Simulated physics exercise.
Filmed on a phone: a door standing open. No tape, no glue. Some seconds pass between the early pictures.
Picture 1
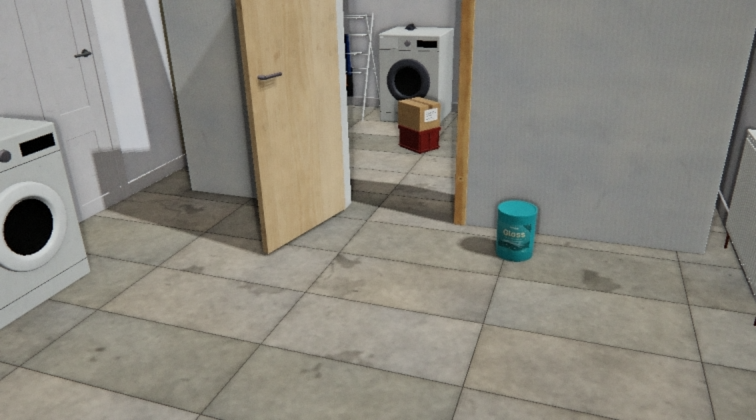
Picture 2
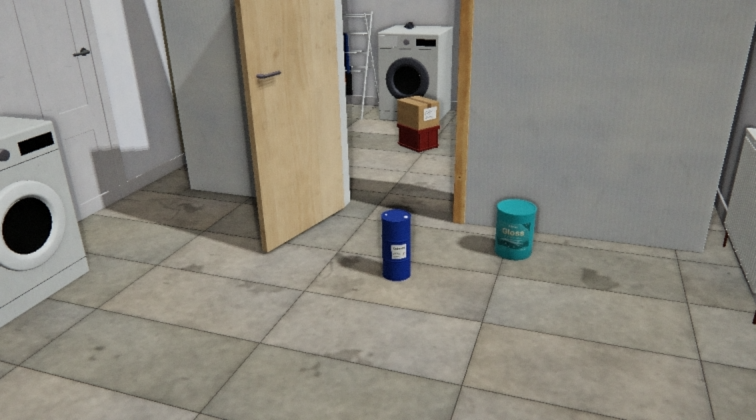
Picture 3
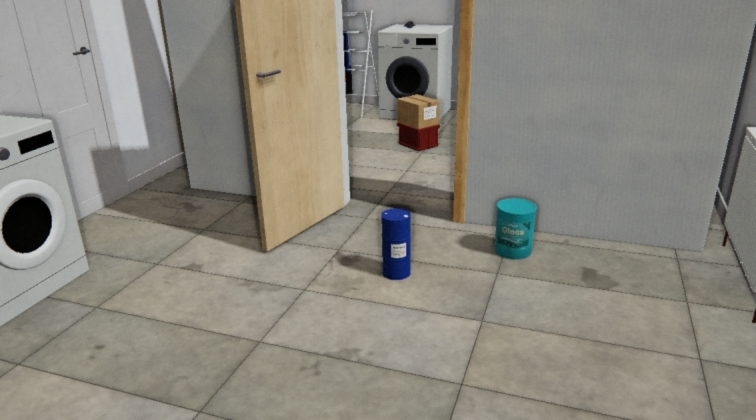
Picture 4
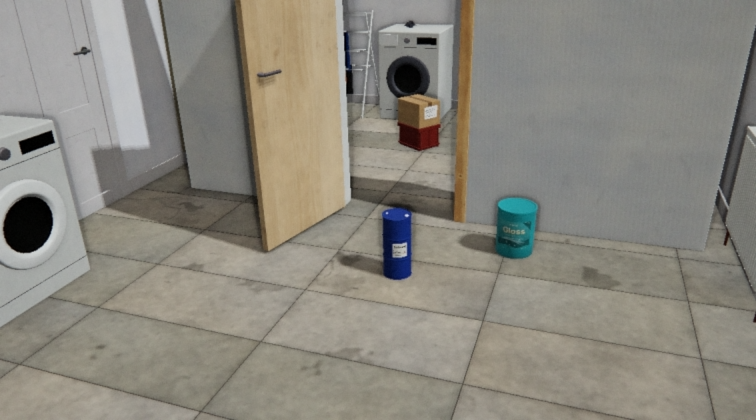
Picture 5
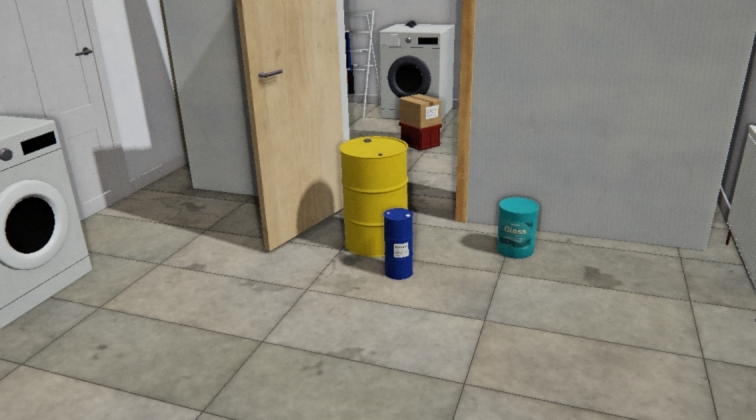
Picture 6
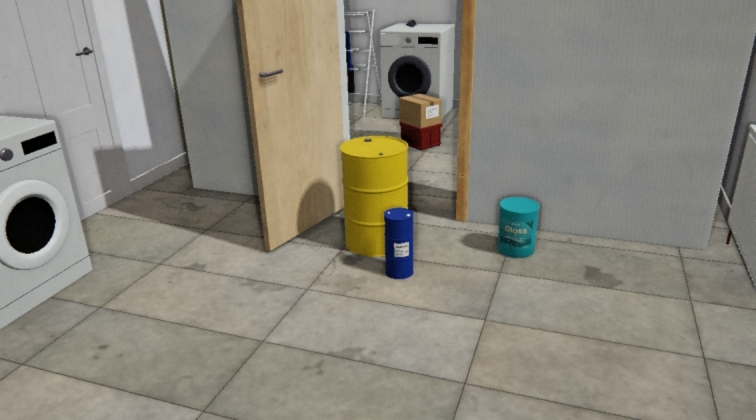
To begin with, a wooden door stands wide open beside a turquoise pail on a tiled floor, with stacked boxes and a washing machine beyond. A blue canister then appears left of the pail, and later a yellow drum appears behind it, while the door stays still.
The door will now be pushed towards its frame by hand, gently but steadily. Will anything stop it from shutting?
Outcome: The door stops short.
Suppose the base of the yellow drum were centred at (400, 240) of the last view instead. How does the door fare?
Then it is blocked.
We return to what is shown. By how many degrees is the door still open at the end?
About 50°.
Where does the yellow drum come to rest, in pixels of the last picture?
Around (410, 192).
Then, 0.40 s past the last view, door 90° open.
Then, 0.70 s past the last view, door 68° open; yellow drum displaced a little near (380, 195).
Then, 1.00 s past the last view, door 58° open; yellow drum displaced a little near (395, 194).
Then, 1.50 s past the last view, door 51° open; yellow drum displaced a little near (407, 193).
Finally, door 49° open; moved from the start, yellow drum; the other 2 still in place. Final places as the last picture's camera would see them, yellow drum near (410, 192).
